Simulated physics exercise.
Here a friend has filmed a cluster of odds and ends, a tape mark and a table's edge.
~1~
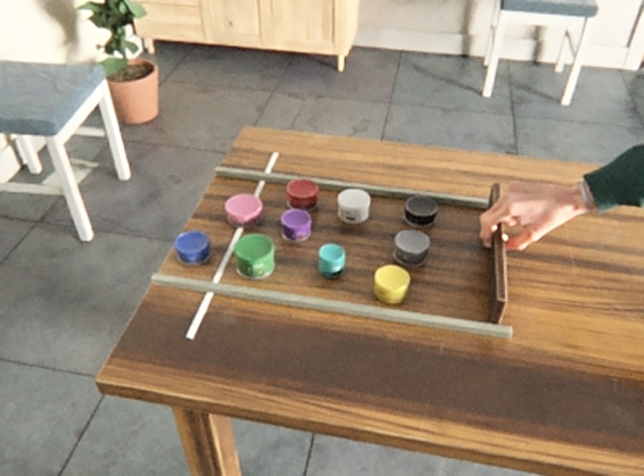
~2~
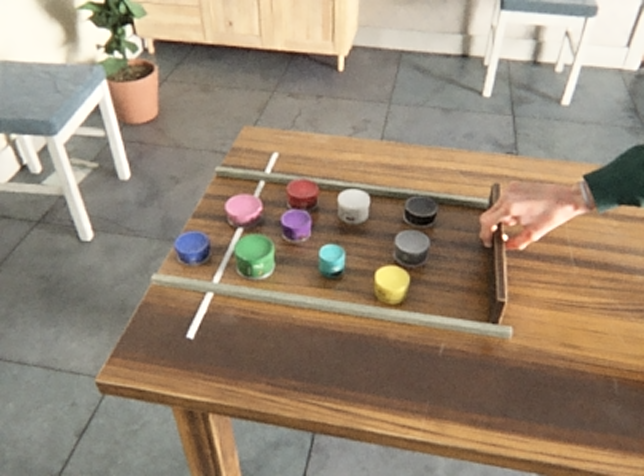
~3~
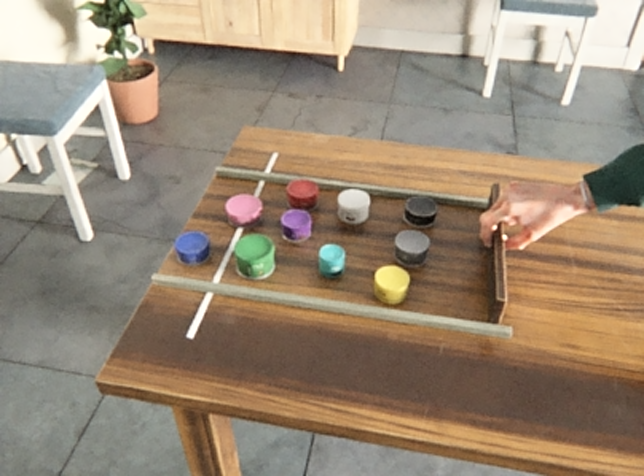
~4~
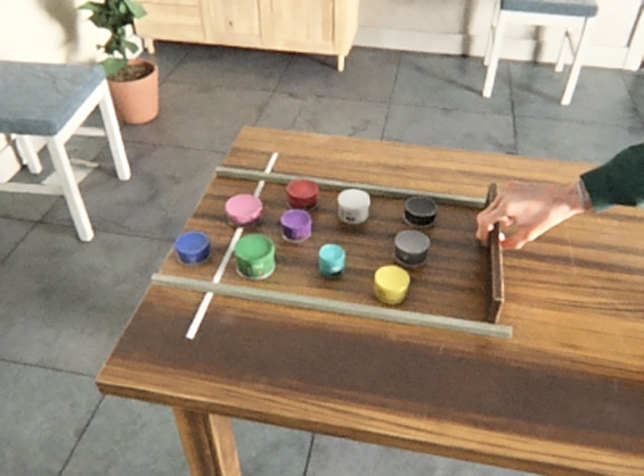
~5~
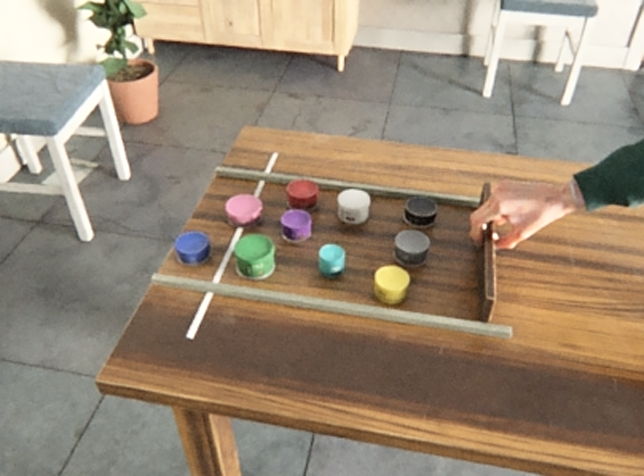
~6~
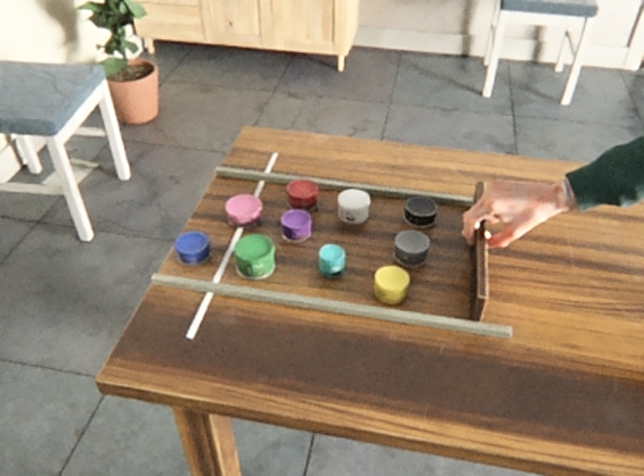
A hand slides an upright board slightly left toward colourful pots that stay still on a table.
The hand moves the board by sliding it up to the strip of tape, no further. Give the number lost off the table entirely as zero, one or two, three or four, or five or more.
Turns out the ones that don't stay up top number one or two.
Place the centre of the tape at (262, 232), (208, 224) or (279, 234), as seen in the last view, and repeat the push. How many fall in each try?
It would be 0, 5 and 0.
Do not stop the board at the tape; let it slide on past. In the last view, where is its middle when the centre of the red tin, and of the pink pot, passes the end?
I'd put it close to (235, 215), and close to (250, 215) for the other one.
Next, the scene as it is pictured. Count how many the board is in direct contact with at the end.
The count in contact is 5.
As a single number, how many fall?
That totals 2.
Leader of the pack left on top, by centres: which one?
The answer: The red tin.
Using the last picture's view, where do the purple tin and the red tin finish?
In the last picture the purple tin sits around (198, 214) and the red tin around (213, 181).
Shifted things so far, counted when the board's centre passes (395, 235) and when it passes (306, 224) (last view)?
Respectively 4 and 9.
A little later, none off yet; blue tin at rest near (193, 249); pink pot at rest near (244, 211); green tin at rest near (255, 257).
When it is over, the number that fall off is one or two; down, pink pot and blue tin.
